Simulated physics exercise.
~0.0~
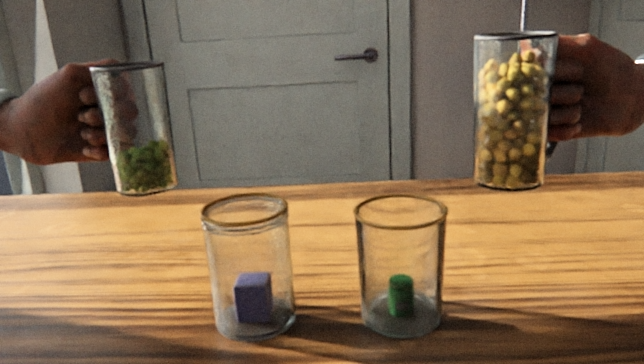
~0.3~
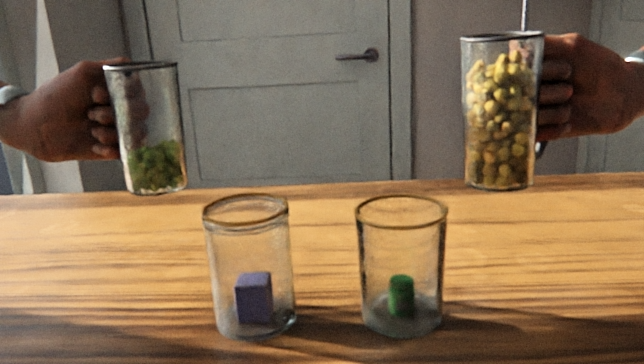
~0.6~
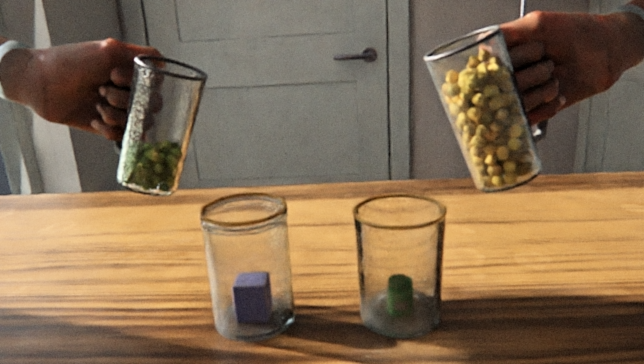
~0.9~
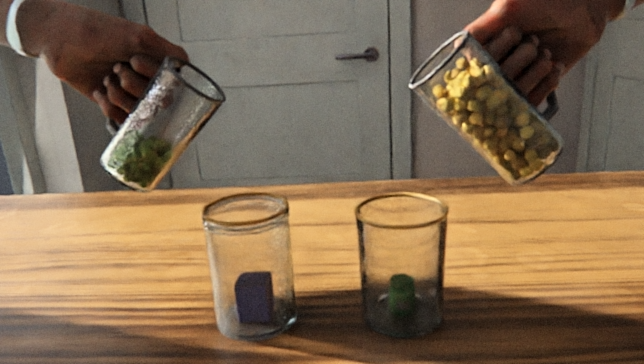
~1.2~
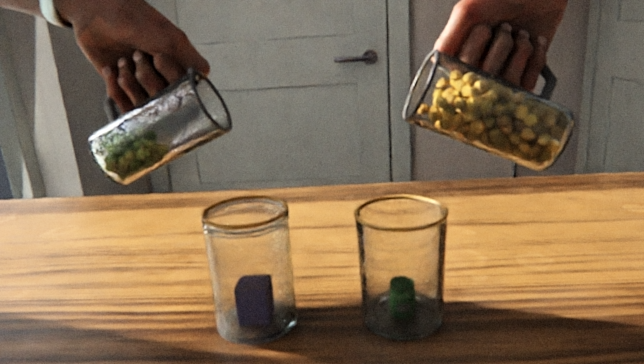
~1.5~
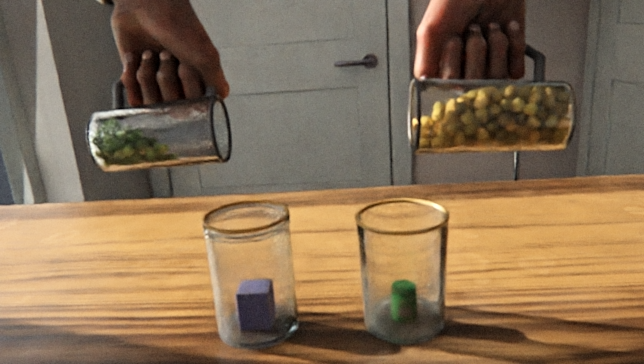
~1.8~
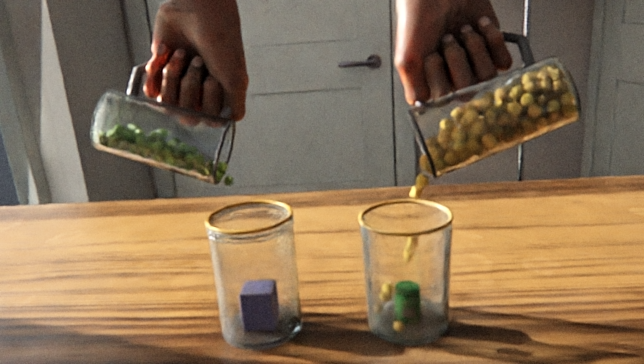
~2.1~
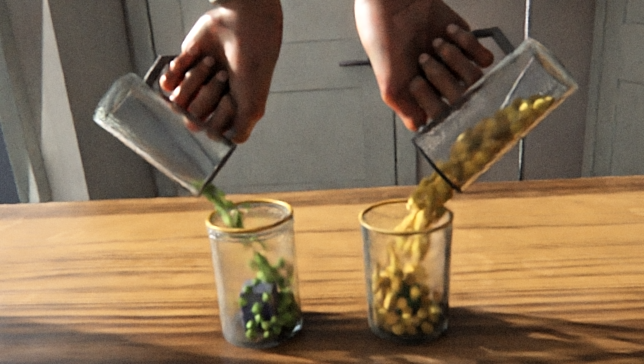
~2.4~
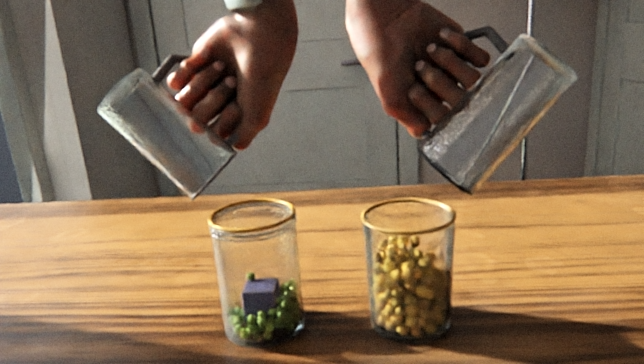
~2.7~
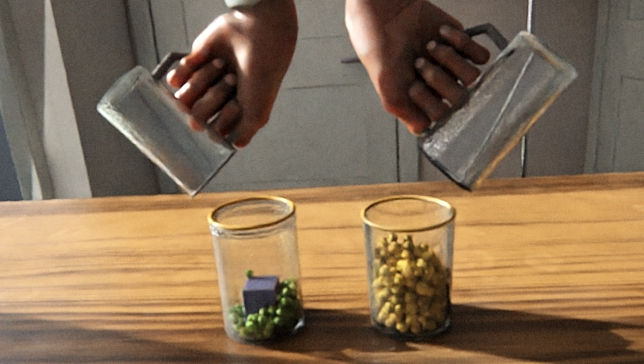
In this clip, two hands tip glass mugs of green and yellow pellets into two clear glasses on a wooden counter, emptying both mugs; the purple block on the left still pokes out of the shallow green fill, while the green cylinder on the right is buried under yellow.
